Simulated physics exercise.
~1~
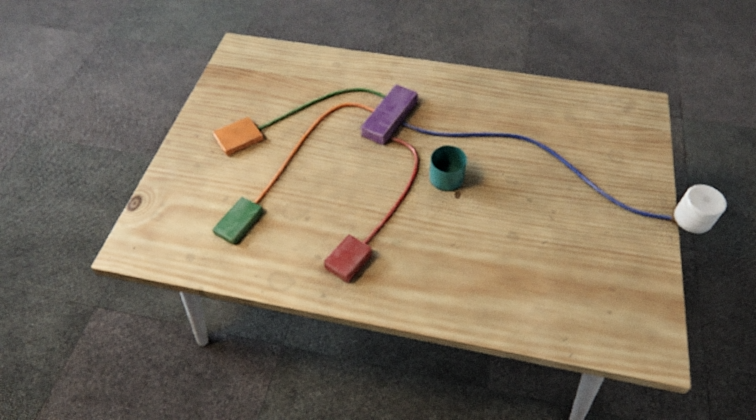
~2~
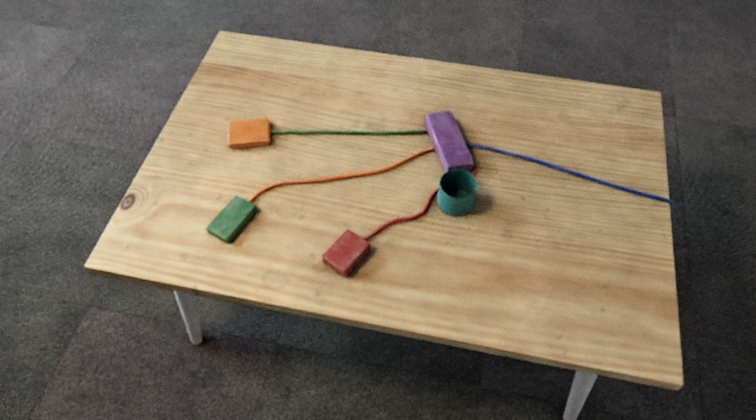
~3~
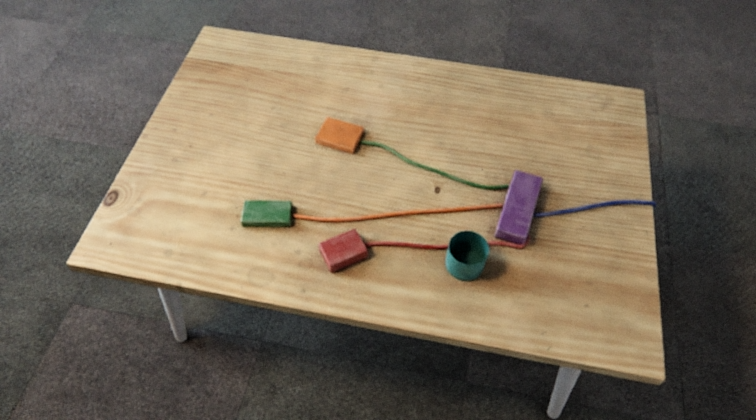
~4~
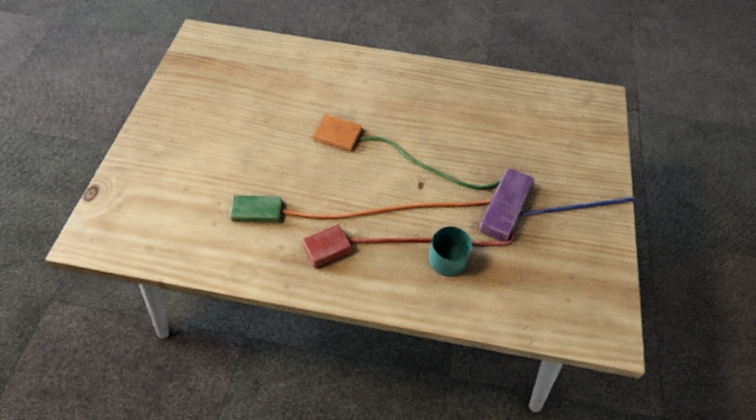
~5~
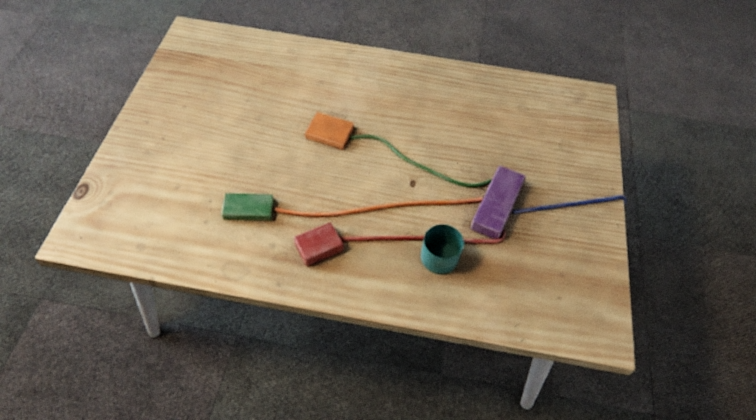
Wooden table with a white cylinder dropping off its right edge, its cable dragging a purple block and tethered blocks rightward before settling.
